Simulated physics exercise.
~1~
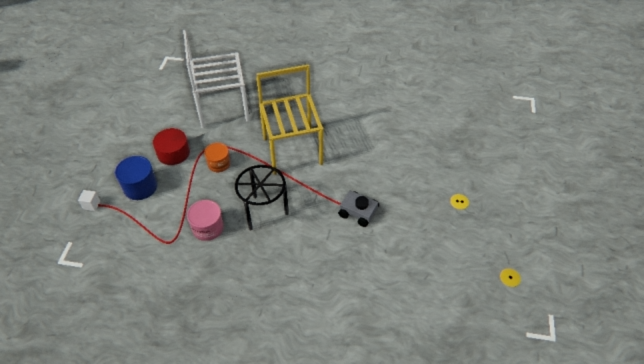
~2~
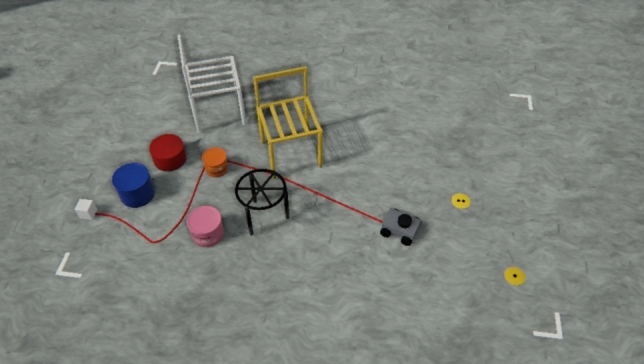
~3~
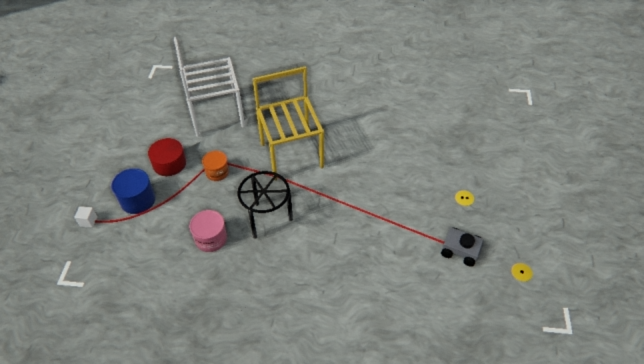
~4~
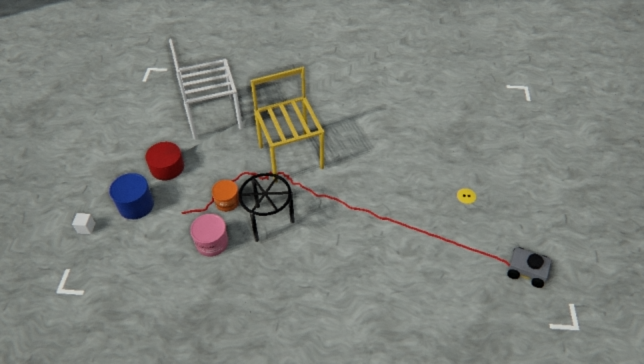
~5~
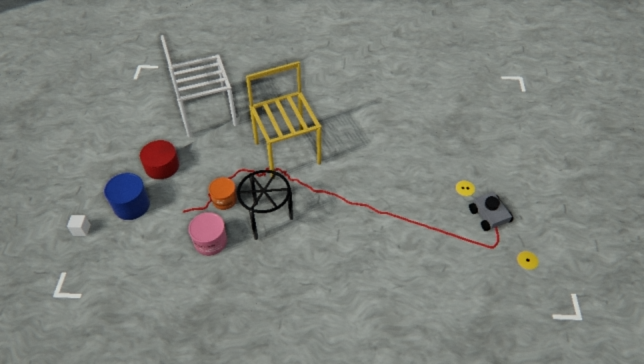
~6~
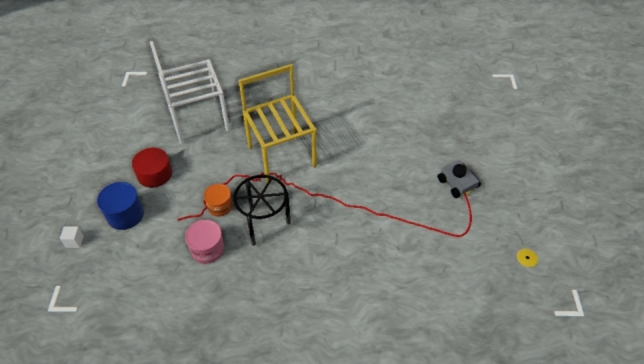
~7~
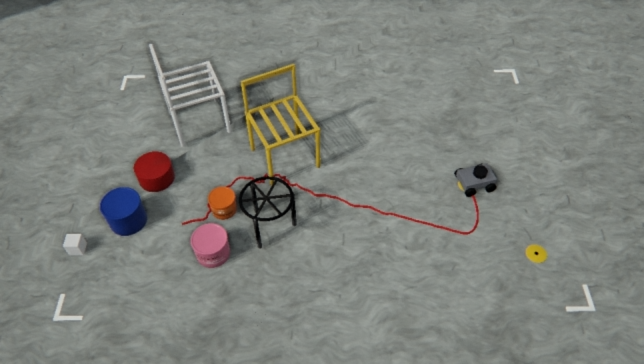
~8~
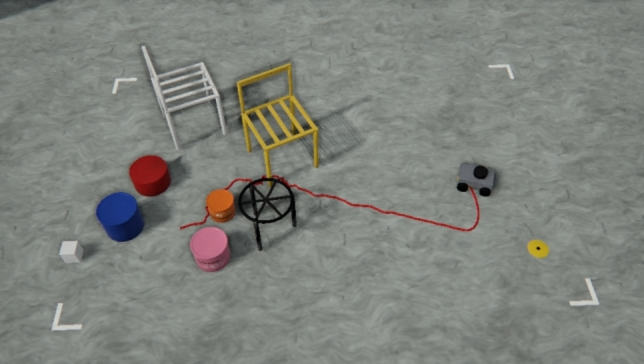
On a grey floor, a small cart trailing a red lead rolled right past chairs and buckets until the lead pulled free of a white block and nudged the orange bin, then the cart turned back up and left and stopped near a yellow mark.
